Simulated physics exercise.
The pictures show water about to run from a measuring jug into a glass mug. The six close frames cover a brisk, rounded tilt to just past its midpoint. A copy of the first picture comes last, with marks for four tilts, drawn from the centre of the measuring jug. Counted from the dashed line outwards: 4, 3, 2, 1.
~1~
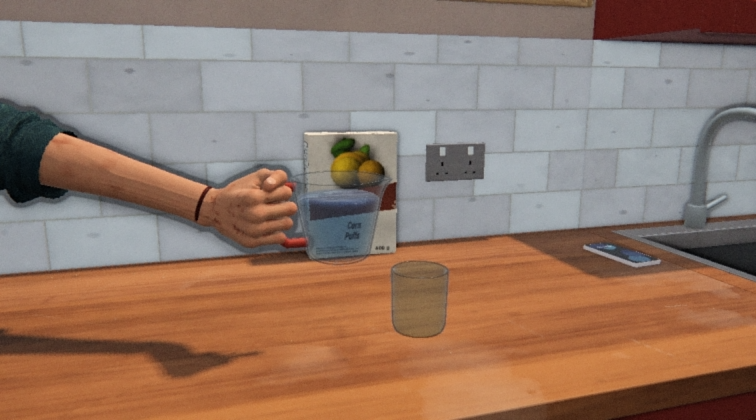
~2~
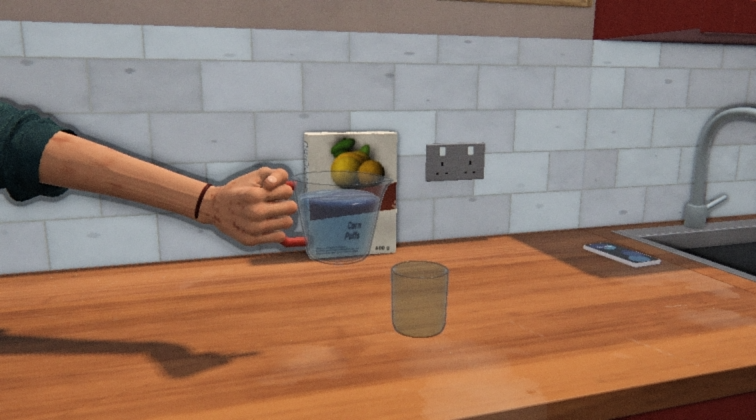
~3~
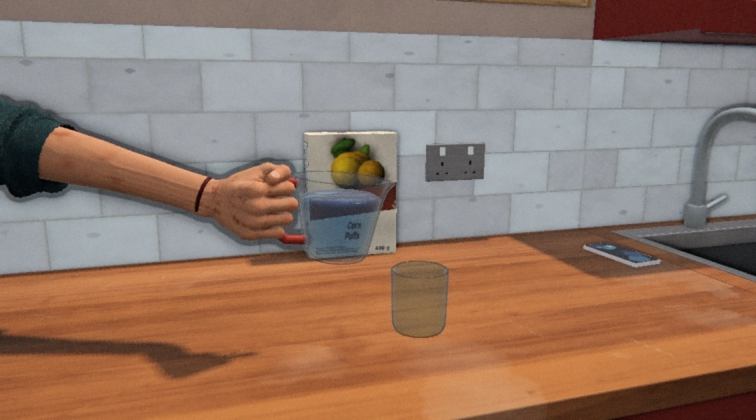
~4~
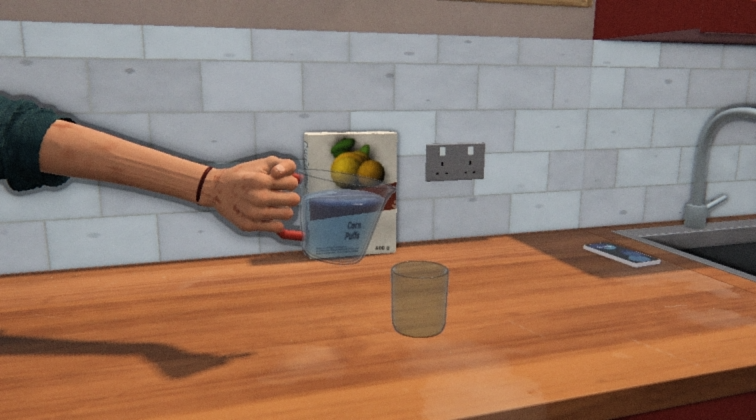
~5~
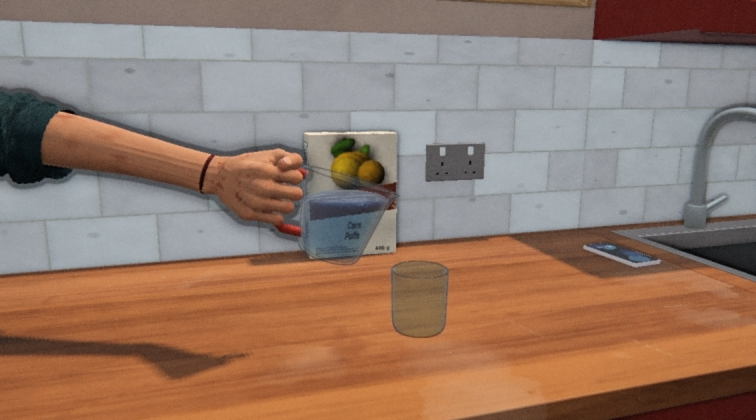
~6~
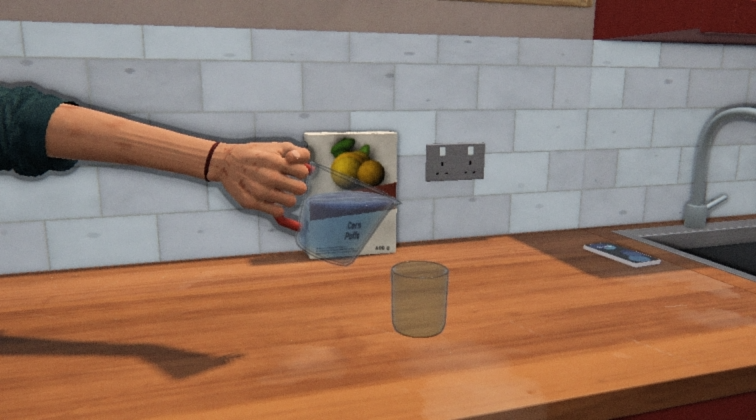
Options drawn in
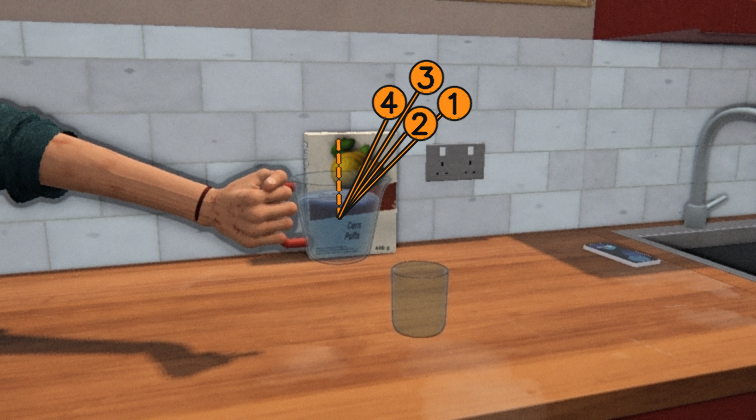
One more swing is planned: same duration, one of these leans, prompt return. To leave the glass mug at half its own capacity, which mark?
It is 1.
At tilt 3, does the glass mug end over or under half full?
Under half.
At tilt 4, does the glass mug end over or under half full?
Under.
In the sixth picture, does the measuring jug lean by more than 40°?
No, it does not.
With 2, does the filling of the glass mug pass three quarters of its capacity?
No, it does not.
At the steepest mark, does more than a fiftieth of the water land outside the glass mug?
No.
On the marked copy, 1 at (441, 114); 2 at (405, 133); 3 at (418, 91); 4 at (386, 120).
With 1, the glass mug ends with about 50 % of what it can hold.
With 2, the glass mug ends with about 33 % of what it can hold.
With 3, the glass mug ends with about 18 % of what it can hold.
With 4, the glass mug ends with about 7 % of what it can hold.
